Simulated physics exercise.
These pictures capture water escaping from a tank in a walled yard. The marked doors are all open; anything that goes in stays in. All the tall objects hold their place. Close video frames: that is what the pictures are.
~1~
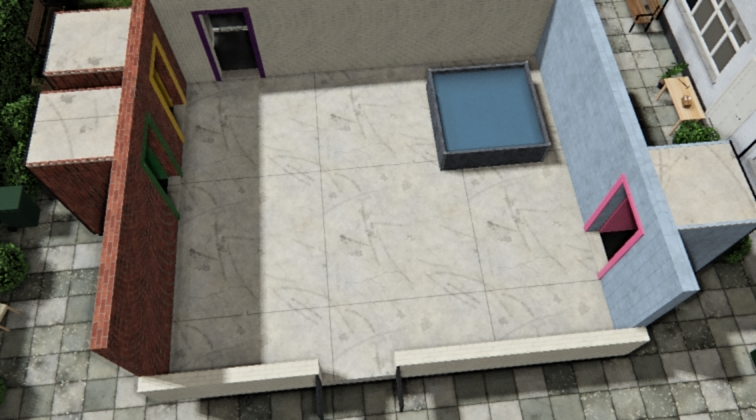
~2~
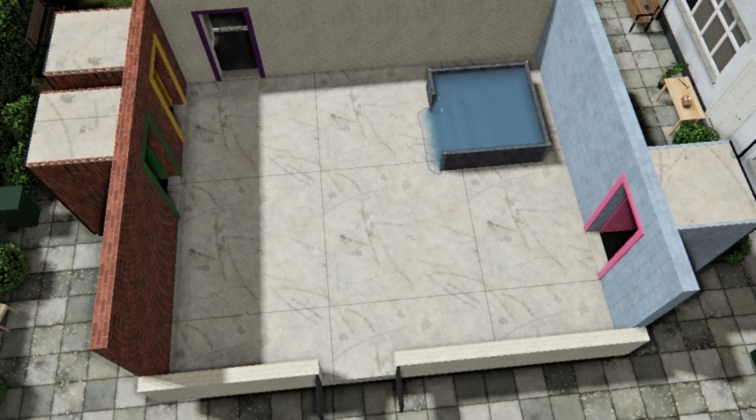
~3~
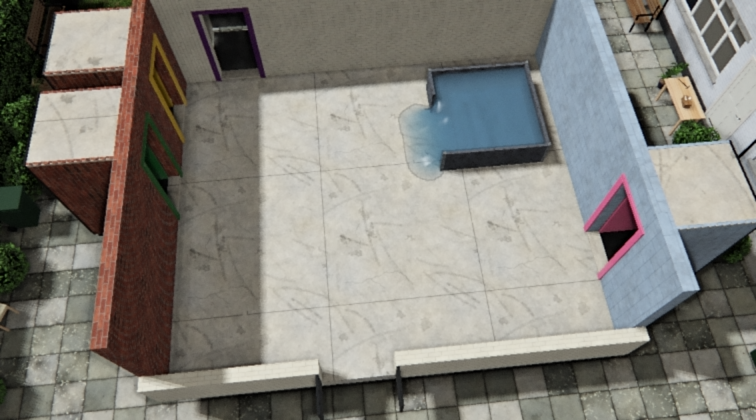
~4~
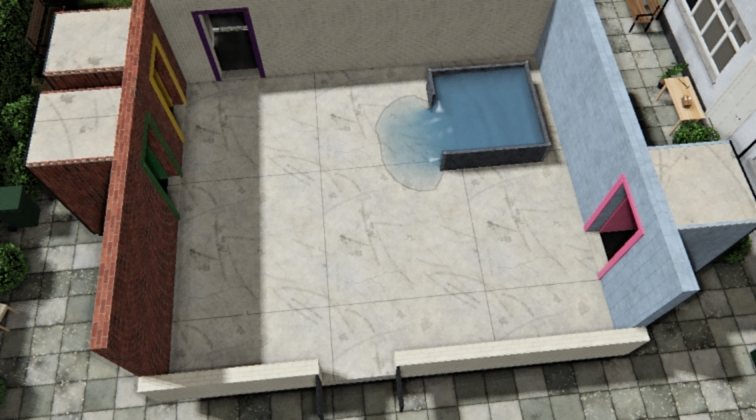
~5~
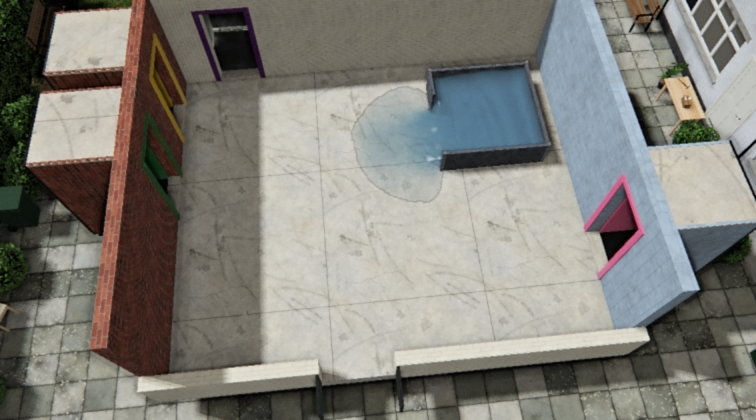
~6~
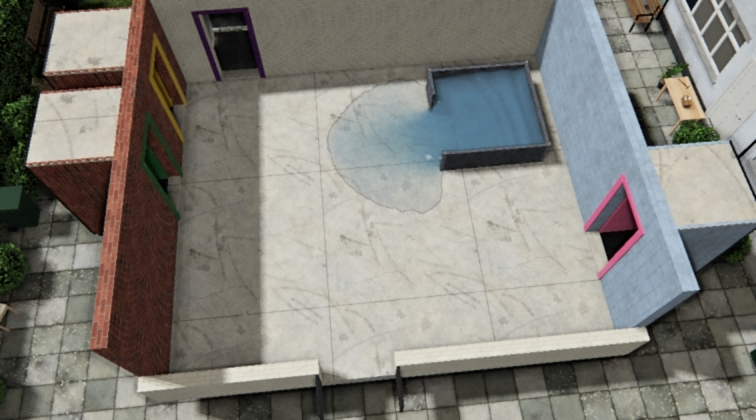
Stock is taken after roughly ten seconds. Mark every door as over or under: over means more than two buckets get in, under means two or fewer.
Green door - over; yellow door - over; purple door - over; pink door - under.
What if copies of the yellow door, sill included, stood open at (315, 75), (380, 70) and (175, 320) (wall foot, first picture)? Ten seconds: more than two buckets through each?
Result, in listed order - doesn't reach the limit, doesn't reach the limit, gets past the limit.
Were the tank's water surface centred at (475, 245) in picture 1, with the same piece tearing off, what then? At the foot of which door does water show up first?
It's the green-painted one.
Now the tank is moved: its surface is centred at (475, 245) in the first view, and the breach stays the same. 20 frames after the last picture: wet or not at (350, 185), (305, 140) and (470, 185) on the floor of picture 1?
Log: No flood; no flood; no flood.
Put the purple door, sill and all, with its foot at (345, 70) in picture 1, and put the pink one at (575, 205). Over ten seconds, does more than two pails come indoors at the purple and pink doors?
The purple door comes up short, and the pink door comes up short too.
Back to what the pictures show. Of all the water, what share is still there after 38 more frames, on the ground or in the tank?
Close to 88 in a hundred.
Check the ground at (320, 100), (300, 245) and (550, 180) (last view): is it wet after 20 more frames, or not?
In turn, the points end up soaked, soaked and high and dry.
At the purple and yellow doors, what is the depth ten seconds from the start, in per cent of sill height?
Depth ratios, approx.: 170 and 110 percent.
A moment on, water covers 25 % of the floor; the green door not reached, the yellow door not reached, the purple door not reached, the pink door not reached.
Next, water covers 45 % of the floor; the green door under two buckets in, the yellow door wet at the sill, nothing in, the purple door wet at the sill, nothing in, the pink door not reached.
Then, water covers 60 % of the floor; the green door over two buckets in, the yellow door over two buckets in, the purple door under two buckets in, the pink door not reached.
Later, water covers 60 % of the floor; the green door far over two buckets in, the yellow door far over two buckets in, the purple door over two buckets in, the pink door not reached.
In the end, water covers 70 % of the floor; the green door far over two buckets in, the yellow door far over two buckets in, the purple door over two buckets in, the pink door not reached.
